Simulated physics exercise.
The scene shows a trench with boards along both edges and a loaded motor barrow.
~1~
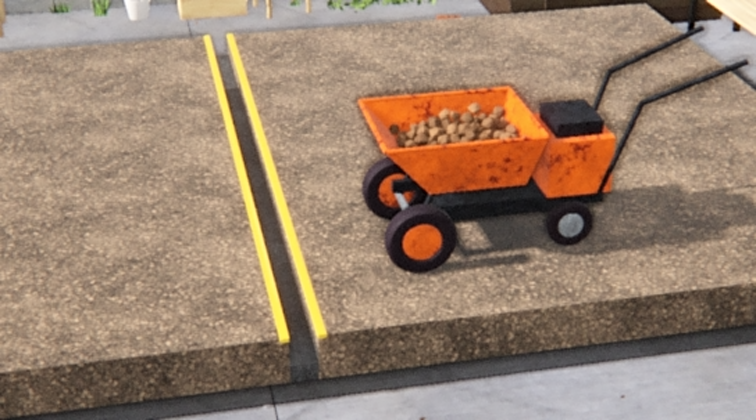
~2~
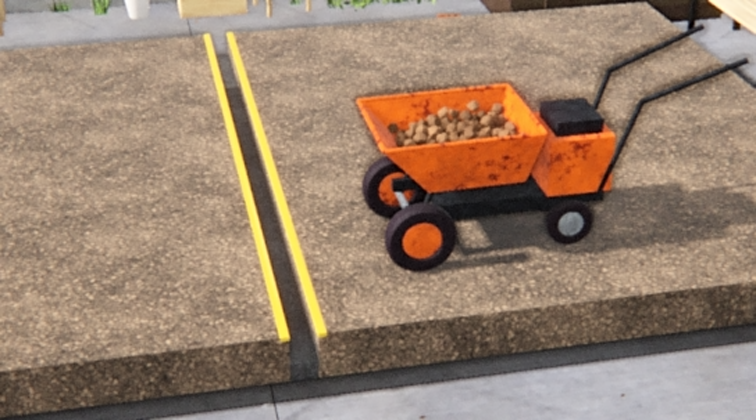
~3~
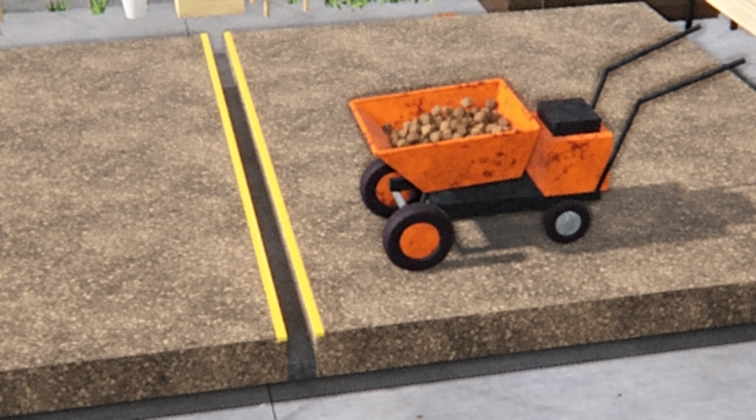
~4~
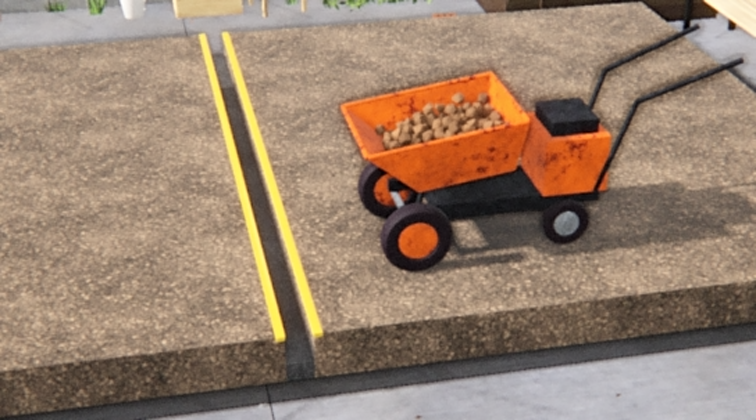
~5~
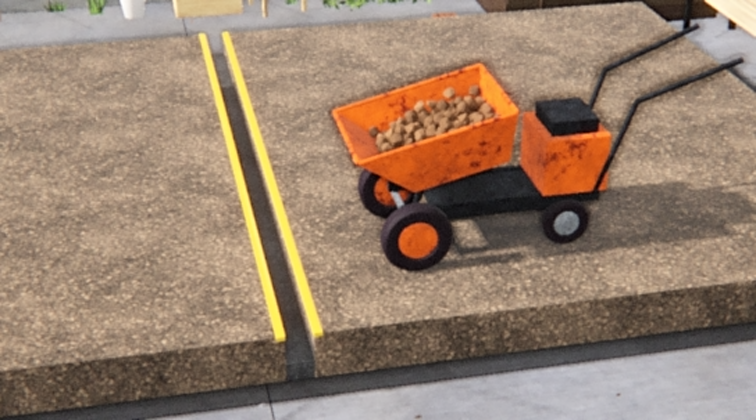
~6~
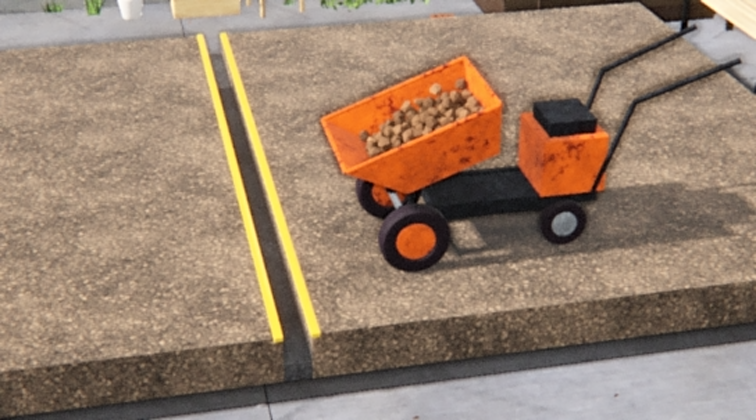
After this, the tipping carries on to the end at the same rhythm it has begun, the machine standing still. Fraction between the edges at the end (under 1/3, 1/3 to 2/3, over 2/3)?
1/3 to 2/3.
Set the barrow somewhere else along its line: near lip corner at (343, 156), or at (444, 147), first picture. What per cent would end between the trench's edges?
First spot: About 0 percent; second spot: About 30 percent.
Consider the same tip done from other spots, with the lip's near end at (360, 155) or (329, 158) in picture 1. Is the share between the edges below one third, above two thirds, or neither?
At the first place the answer is under a third, and at the second it is below one third.
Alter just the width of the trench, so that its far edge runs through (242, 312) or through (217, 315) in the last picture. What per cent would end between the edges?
First try: About 90 %; second try: About 100 %.
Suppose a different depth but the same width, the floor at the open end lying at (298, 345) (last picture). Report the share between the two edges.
It works out to some 30 per cent.
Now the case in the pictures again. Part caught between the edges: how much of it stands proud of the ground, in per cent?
Estimate: Around 30 %.
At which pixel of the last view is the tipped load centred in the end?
The centre settles at about (267, 251).
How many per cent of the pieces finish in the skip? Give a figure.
Some 5 per cent.
Just after the last frame, skip tipped steeply; every one in the skip.
A moment on, skip tipped right over; the larger part in the skip; just a few short of the trench; roughly a quarter in or heaped over the trench; just a few beyond it; just a few falling.
Further on, skip tipped right over; about a tenth in the skip; about a tenth short of the trench; roughly half in or heaped over the trench; roughly a third beyond it.
When it is over, skip tipped right over; just a few in the skip; about a tenth short of the trench; roughly half in or heaped over the trench; roughly a third beyond it.
